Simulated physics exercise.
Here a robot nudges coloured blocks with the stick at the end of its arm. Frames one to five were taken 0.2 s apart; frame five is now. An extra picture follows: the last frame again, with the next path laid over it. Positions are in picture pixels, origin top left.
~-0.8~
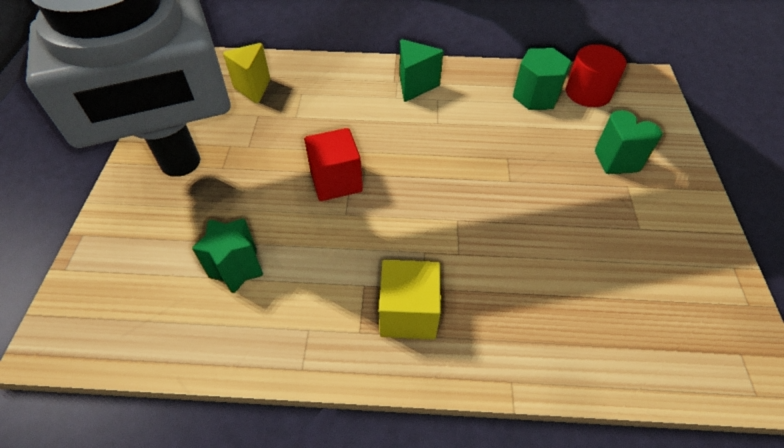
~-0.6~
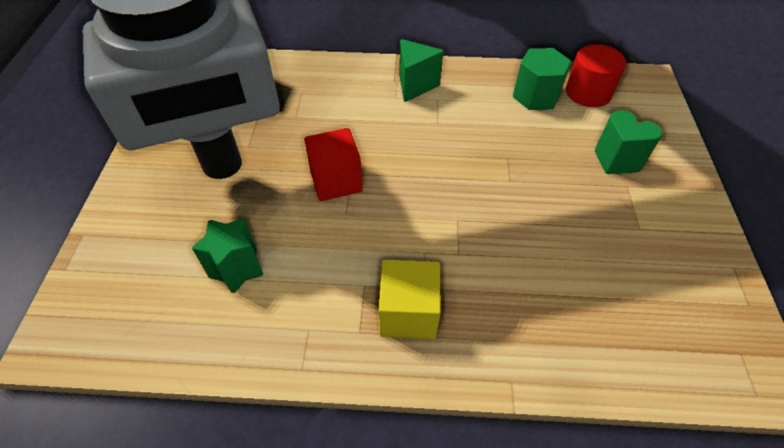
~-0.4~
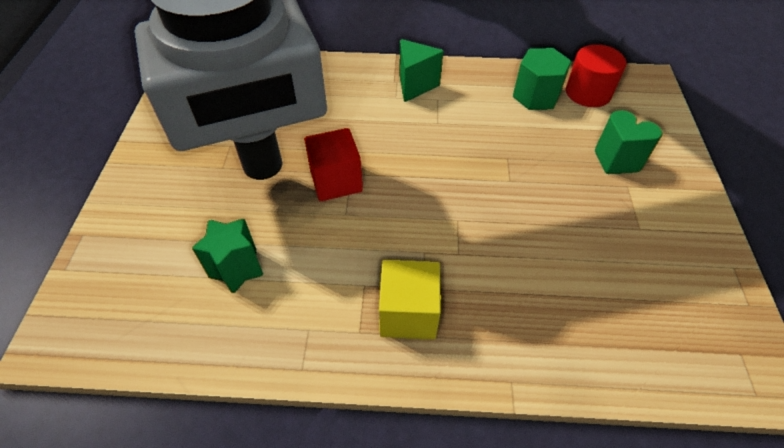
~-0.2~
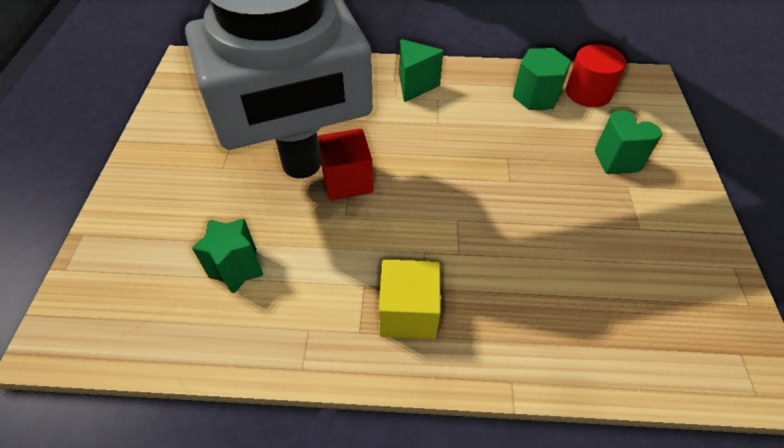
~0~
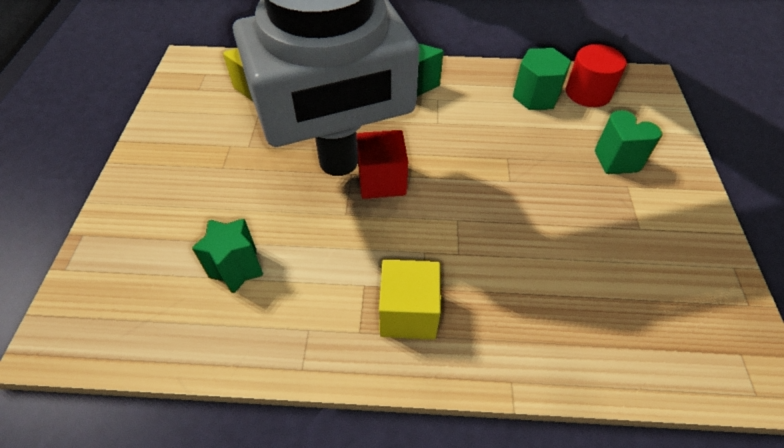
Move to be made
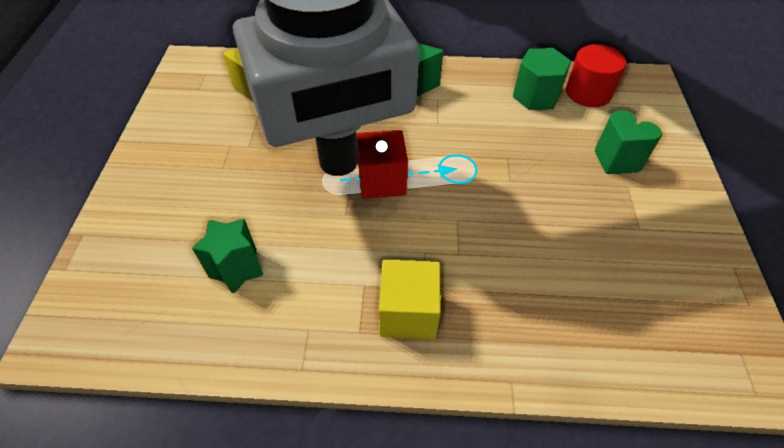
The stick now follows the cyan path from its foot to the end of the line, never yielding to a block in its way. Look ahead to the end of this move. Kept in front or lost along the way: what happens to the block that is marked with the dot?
Ahead.
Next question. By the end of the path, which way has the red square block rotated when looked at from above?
The turn is clockwise.
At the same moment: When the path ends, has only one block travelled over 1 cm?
I'd say yes.
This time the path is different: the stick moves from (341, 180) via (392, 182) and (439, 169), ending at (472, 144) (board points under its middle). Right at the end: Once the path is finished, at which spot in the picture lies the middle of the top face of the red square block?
I predict (497, 143).
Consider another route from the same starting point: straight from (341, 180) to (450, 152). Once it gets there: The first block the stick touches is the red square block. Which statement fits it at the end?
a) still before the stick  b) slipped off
Correct choice: B.
Path on the board, in a line from (341, 180) to (458, 169); the dot is on the red square block.
What follows on the original path. One third of the way, stick (380, 159); red square block (424, 147), turned 15° clockwise.
Two thirds of the way, stick (422, 155); red square block (466, 147), turned 30° clockwise.
At the end, stick (461, 151); red square block (506, 149), turned 45° clockwise.
